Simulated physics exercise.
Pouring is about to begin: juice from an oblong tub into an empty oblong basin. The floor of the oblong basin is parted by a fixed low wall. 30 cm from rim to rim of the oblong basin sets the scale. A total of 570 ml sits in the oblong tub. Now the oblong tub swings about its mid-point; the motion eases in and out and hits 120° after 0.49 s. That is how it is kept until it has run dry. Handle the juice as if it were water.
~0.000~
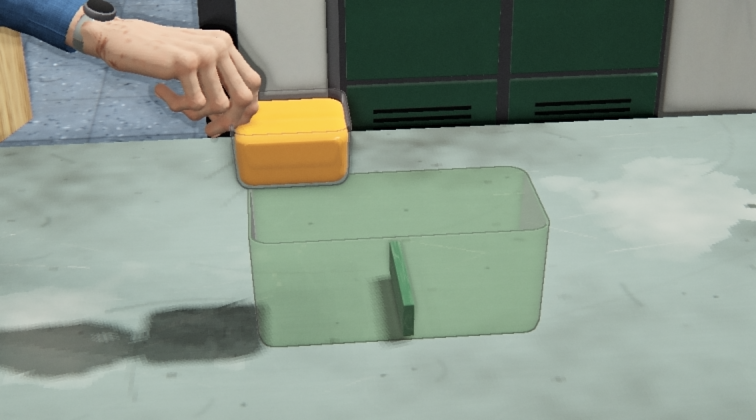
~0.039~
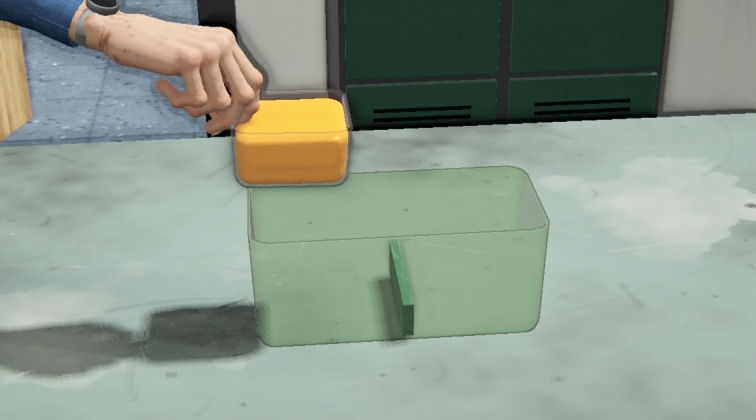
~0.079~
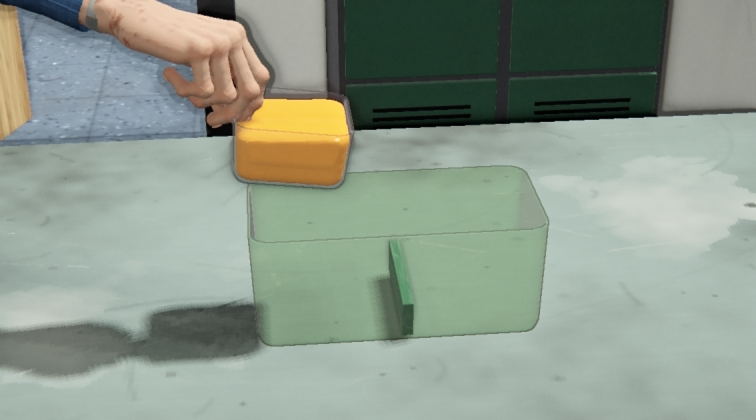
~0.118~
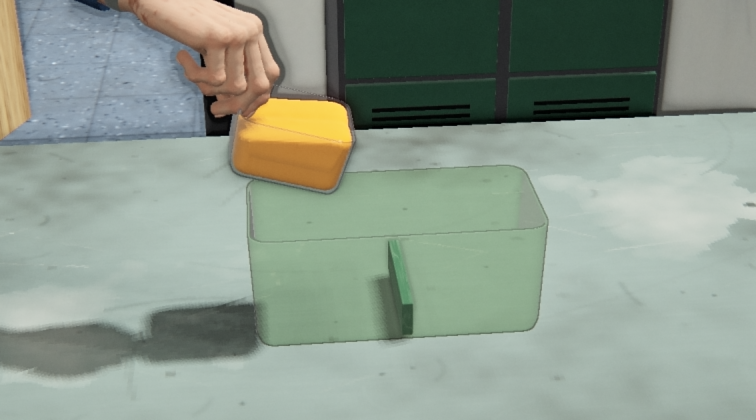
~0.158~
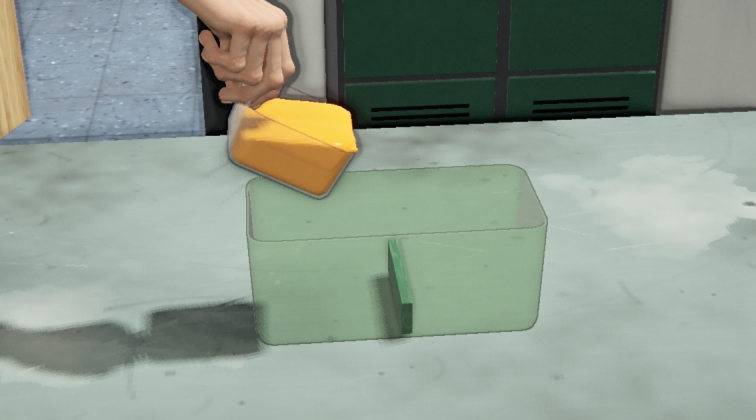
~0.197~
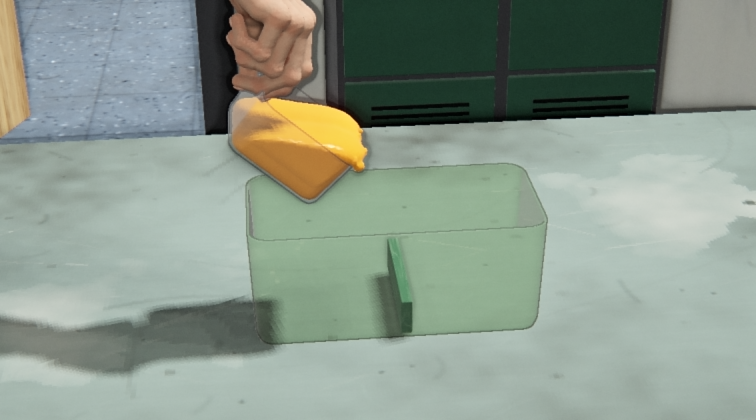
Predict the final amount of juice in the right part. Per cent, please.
The right part ends with roughly 27 per cent.
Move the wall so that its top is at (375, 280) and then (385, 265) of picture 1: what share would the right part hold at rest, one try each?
Result: 55 per cent, then 45 per cent.
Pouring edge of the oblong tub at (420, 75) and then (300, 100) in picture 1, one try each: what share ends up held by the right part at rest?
Some 80 and 15 per cent, in that order.
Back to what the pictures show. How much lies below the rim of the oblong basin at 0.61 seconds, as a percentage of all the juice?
I reckon close to 94 per cent.
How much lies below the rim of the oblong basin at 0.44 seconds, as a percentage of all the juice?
Roughly 84 per cent.
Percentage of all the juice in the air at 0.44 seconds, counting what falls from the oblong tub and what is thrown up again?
Share: Roughly 9 per cent.
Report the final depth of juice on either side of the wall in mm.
Some 20 mm on the left and 8 mm on the right.
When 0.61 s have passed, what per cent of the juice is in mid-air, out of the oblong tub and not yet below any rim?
Roughly 5 per cent.
After 0.44 s the tilt is 116° and 7 per cent is still to pour, 62 is left of the wall and 22 right of it.
After 0.61 s the tilt is 120° and 0 per cent is still to pour, 70 is left of the wall and 24 right of it.
After 0.79 s the tilt is 120° and 0 per cent is still to pour, 69 is left of the wall and 27 right of it.
After 0.99 s the tilt is 120° and 0 per cent is still to pour, 70 is left of the wall and 27 right of it.
In the end 70 per cent lies left of the wall, 27 right of it and 3 outside.
